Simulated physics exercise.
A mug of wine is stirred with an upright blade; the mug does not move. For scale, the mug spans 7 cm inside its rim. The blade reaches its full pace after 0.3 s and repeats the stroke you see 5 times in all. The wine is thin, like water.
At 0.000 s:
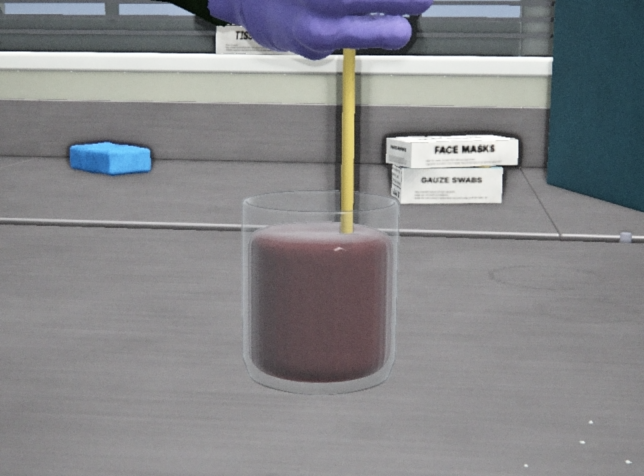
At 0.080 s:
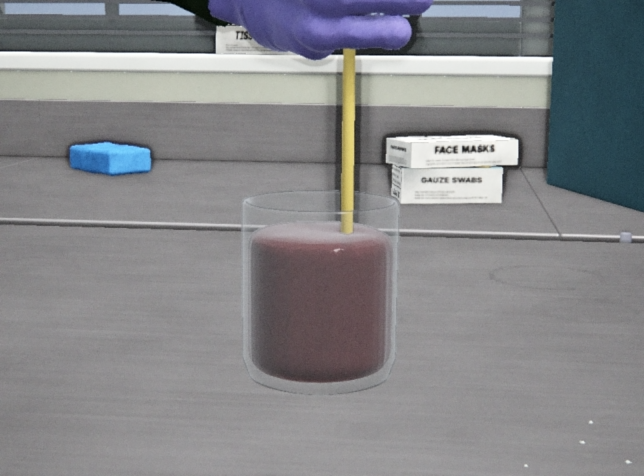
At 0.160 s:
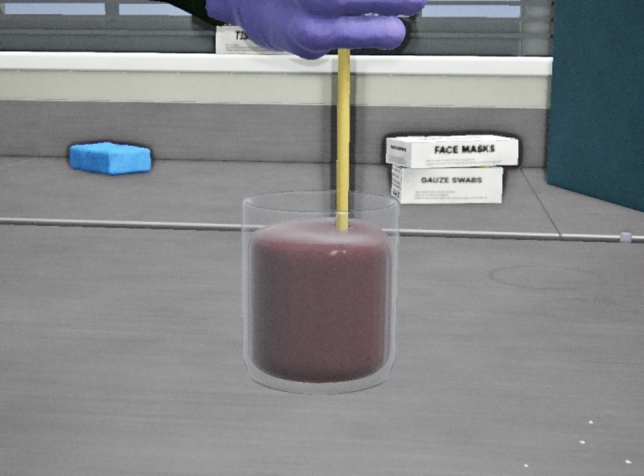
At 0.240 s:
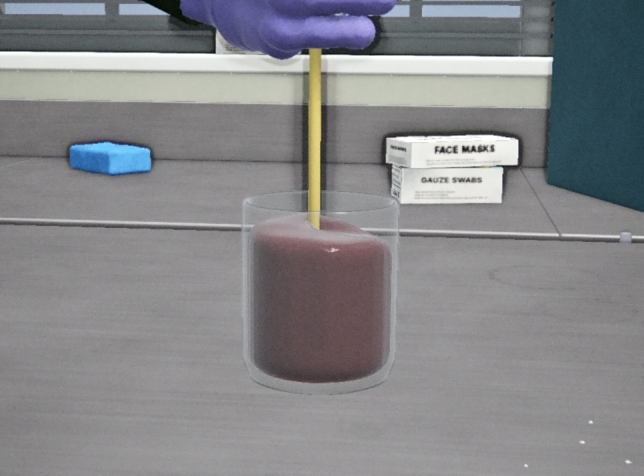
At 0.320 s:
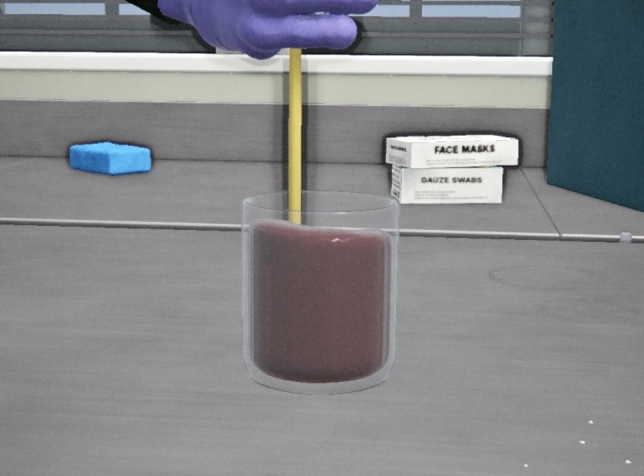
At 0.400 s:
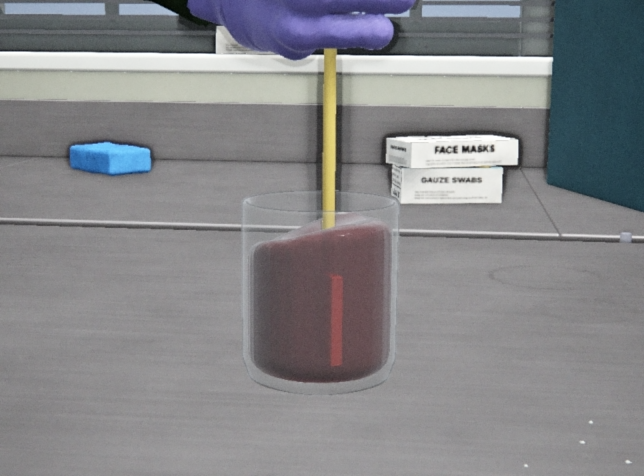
Gloved purple hand moving a yellow stick left, then back right, through dark red liquid tilting in a clear container.
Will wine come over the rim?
The mug stays dry outside.
After 0.77 s 0 ml is over the rim.
After 1.13 s 0 ml is over the rim.
After 1.50 s 0 ml is over the rim.
After 1.87 s 0 ml is over the rim.
In the end 0 ml is over the rim.
